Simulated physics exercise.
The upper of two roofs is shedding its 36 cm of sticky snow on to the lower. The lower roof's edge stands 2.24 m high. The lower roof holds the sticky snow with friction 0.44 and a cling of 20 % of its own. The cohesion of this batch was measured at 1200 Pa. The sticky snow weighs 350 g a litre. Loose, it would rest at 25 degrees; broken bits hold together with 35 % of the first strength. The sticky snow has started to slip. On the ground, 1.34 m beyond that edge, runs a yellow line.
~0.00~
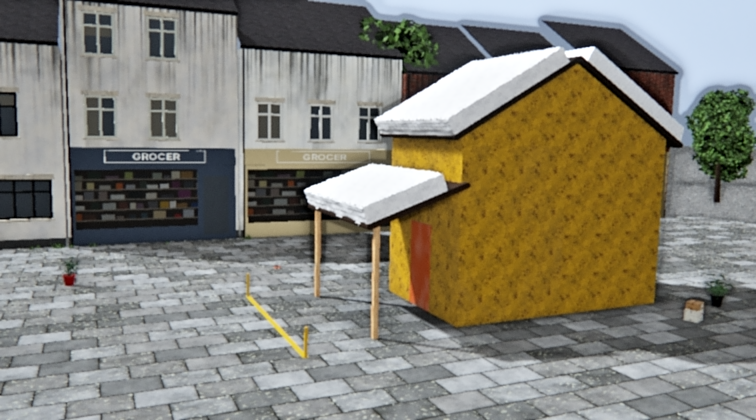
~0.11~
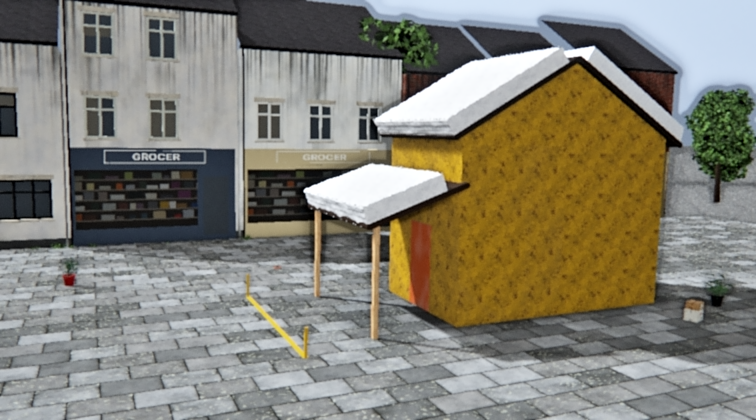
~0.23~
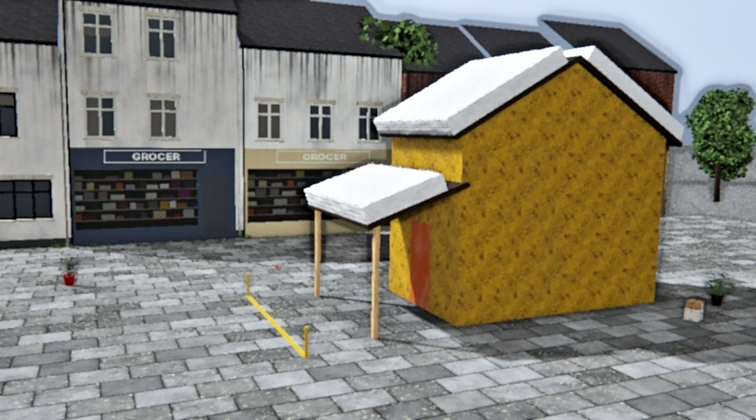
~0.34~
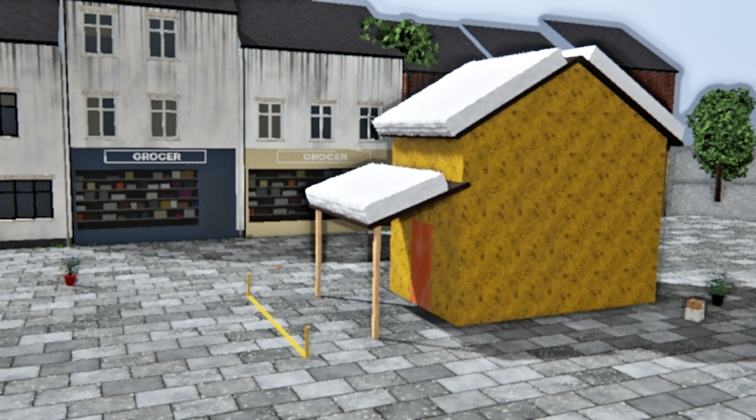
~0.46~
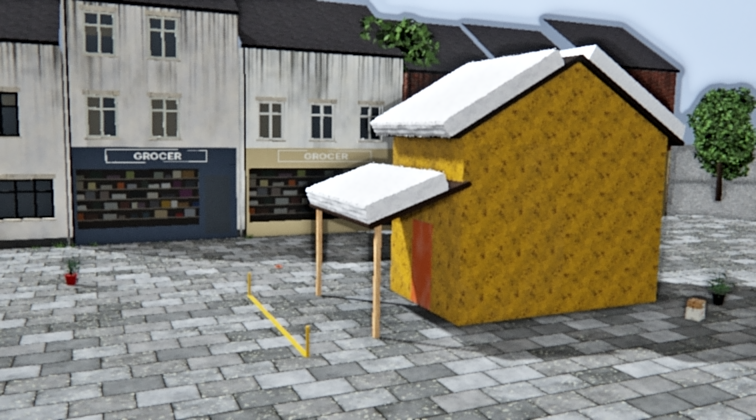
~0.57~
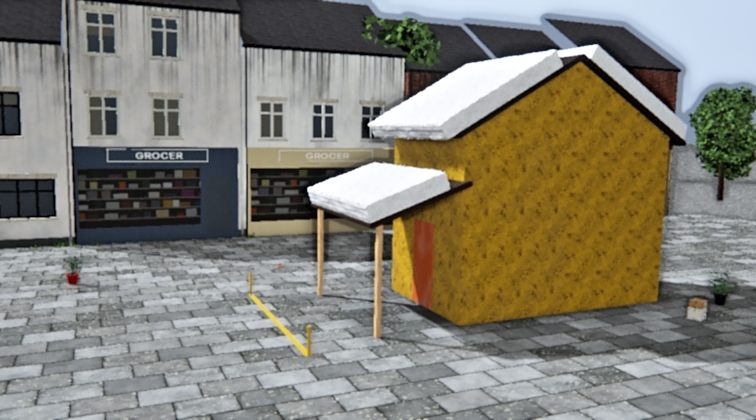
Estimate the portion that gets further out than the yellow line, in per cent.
It comes to some 30 %.
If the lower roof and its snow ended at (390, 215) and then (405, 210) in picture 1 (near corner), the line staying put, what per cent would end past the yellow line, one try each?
In that order: 30 %, 35 %.
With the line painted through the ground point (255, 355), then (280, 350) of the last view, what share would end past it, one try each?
In turn about 10 %, 20 %.
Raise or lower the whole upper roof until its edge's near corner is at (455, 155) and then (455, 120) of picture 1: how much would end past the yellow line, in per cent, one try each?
In that order: 12 %, 45 %.
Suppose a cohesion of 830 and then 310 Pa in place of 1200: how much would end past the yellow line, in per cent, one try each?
In that order: 40 %, 55 %.
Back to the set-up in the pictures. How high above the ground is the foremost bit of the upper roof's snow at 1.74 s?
Roughly 2.8 m.
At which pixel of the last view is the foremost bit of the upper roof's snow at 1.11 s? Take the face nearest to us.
At about (411, 174).
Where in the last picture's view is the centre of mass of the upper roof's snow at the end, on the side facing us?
Around (316, 317).
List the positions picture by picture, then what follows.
Leading edge of the sticky snow at (454, 121), in the first picture.
Leading edge of the sticky snow at (453, 121), its middle shifted 10 mm, in the second picture.
Leading edge of the sticky snow at (452, 121), its middle shifted 3.8 cm, 1 % of it past the upper edge, in one piece, in the third picture.
Leading edge of the sticky snow at (451, 125), its middle shifted 8.7 cm, 3 % of it past the upper edge, in one piece, in the fourth picture.
Leading edge of the sticky snow at (449, 127), its middle shifted 16 cm, 5 % of it past the upper edge, in one piece, in the fifth picture.
Leading edge of the sticky snow at (447, 129), its middle shifted 26 cm, 8 % of it past the upper edge, in one piece, in the sixth picture.
After 1.11 s, none is below the lower edge and 0 % is past the line.
After 1.74 s, none is below the lower edge and 0 % is past the line.
After 2.37 s, 23 % is below the lower edge and 0 % is past the line.
After 3.00 s, 53 % is below the lower edge and 24 % is past the line.
After 4.90 s, at the end, 77 % is below the lower edge and 30 % is past the line.
